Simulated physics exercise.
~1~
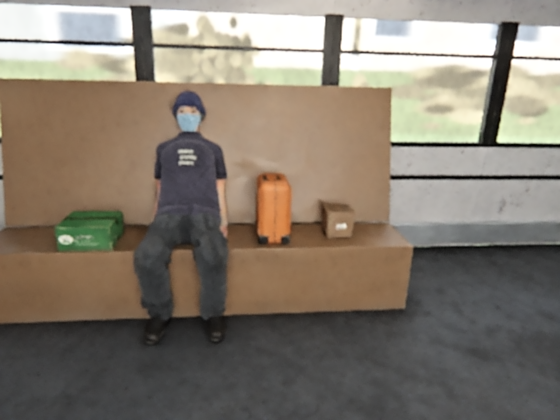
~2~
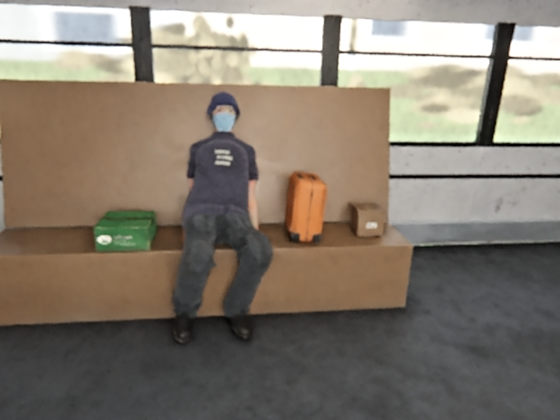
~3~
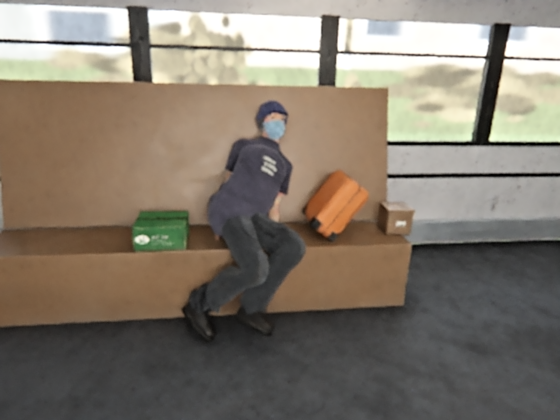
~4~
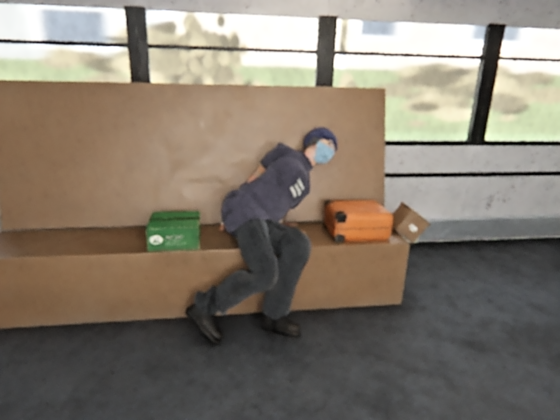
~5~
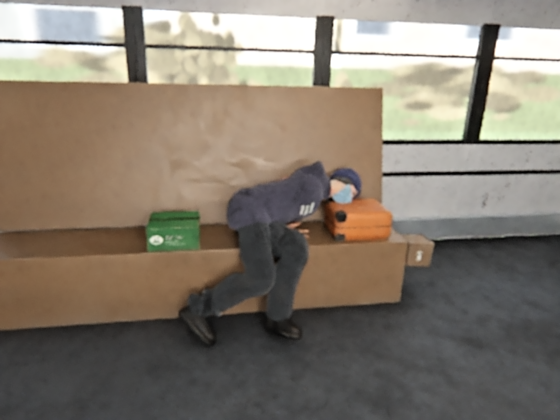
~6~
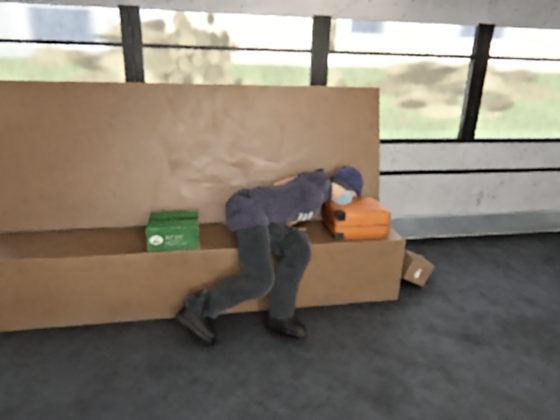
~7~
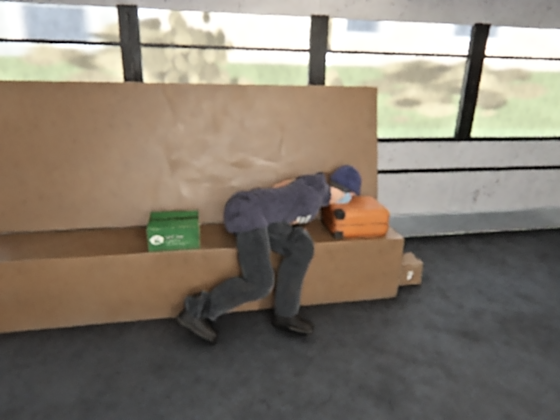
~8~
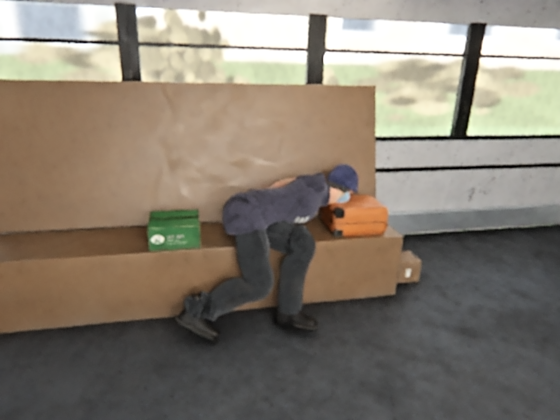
A person in a dark cap, blue face mask, dark shirt and grey trousers sits on a long brown bench, seen from the front inside a vehicle with windows behind. A green carton rests to the left, with an upright orange case and a small brown box to the right. Everything slides right along the seat, and the person leans over as the case tips. The case falls onto its side, and the box tumbles off the bench's right end to the floor. The person slumps sideways against the case, hips still on the seat, while the green carton stays on.
